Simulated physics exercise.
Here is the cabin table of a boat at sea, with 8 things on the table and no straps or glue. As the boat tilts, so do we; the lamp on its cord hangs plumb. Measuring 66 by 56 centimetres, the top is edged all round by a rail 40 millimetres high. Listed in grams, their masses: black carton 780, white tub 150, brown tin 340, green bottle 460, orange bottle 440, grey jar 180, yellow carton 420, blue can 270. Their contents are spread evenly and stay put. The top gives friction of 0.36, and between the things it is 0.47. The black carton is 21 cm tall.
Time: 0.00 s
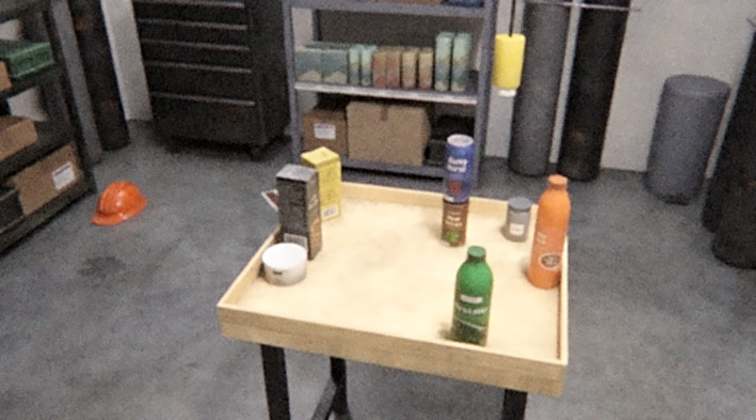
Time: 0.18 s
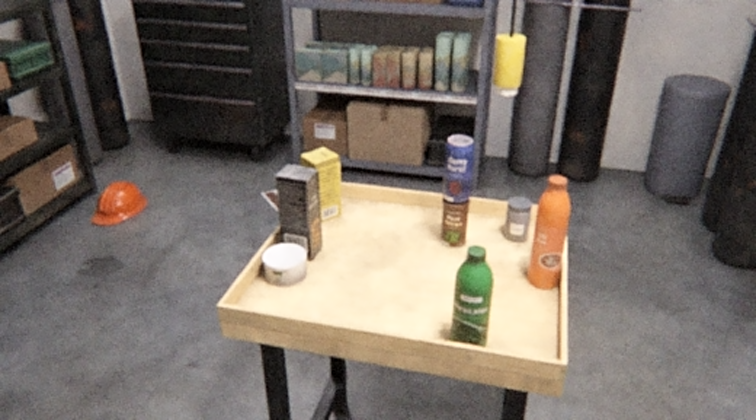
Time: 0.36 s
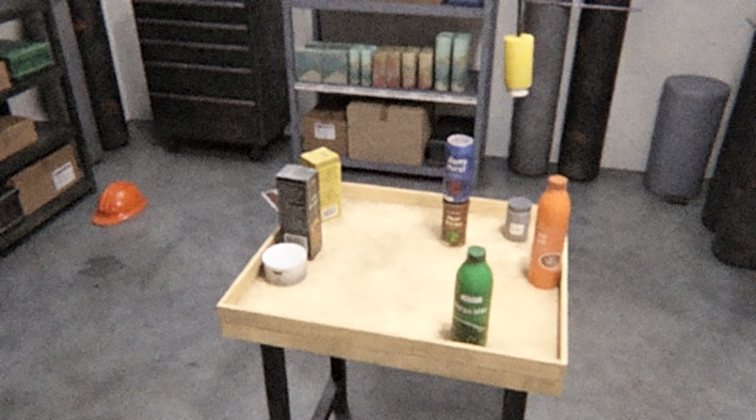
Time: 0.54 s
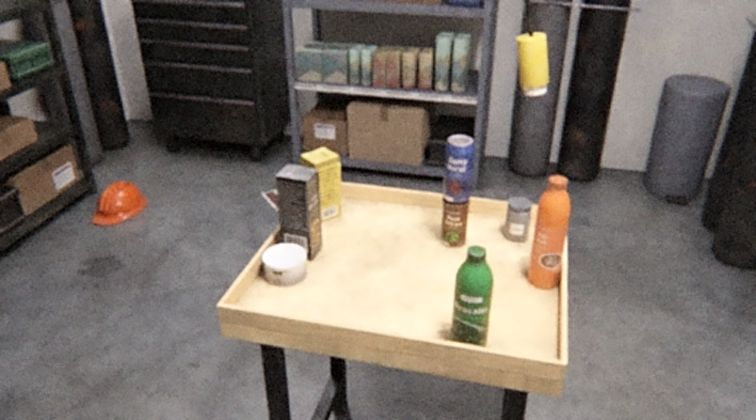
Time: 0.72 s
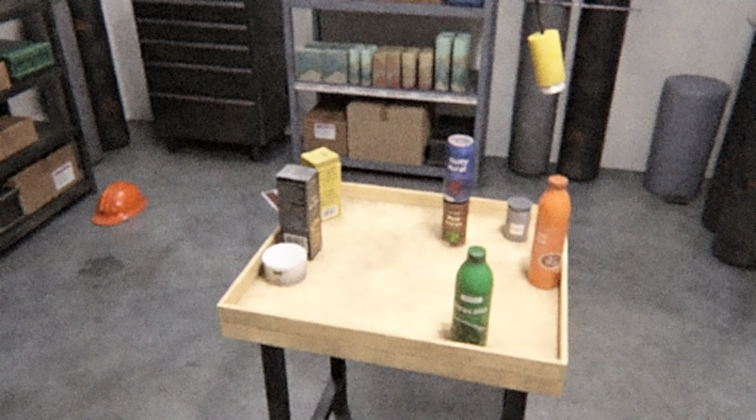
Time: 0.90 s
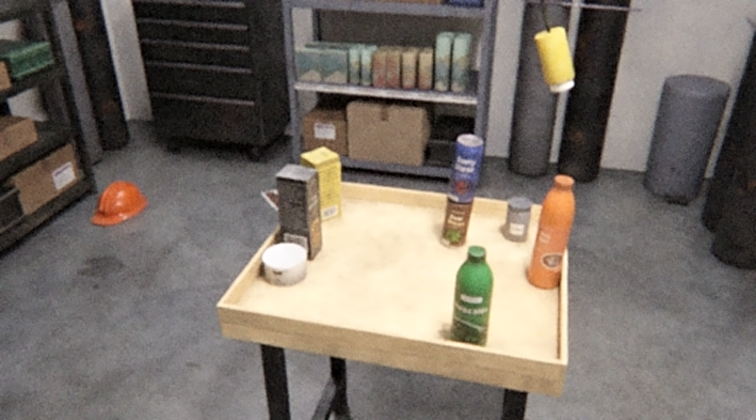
Yellow hanging lamp swinging out to the right beyond a rimmed table, then stacked blue and brown cans and orange bottle leaning right.
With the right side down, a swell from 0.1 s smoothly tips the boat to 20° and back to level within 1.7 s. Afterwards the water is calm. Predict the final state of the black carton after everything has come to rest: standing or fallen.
I'd say it weathers the rocking.
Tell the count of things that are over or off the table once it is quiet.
I count 3.
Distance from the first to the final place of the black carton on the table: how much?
Start to finish, roughly 0 cm.
After 1.30 s, heel 13°, right side down; blue can now off the table; brown tin on its side; orange bottle 25° off its base.
After 1.60 s, heel 3°, right side down; orange bottle now off the table; brown tin on its side; grey jar moved 2 cm.
After 1.80 s, boat level; brown tin on its side; grey jar moved 2 cm.
In the end (2.3 s), off the table and tipped over, orange bottle and blue can; toppled on the table, brown tin; the other 5 under 5 cm from the start. In the last view, black carton near (301, 213).
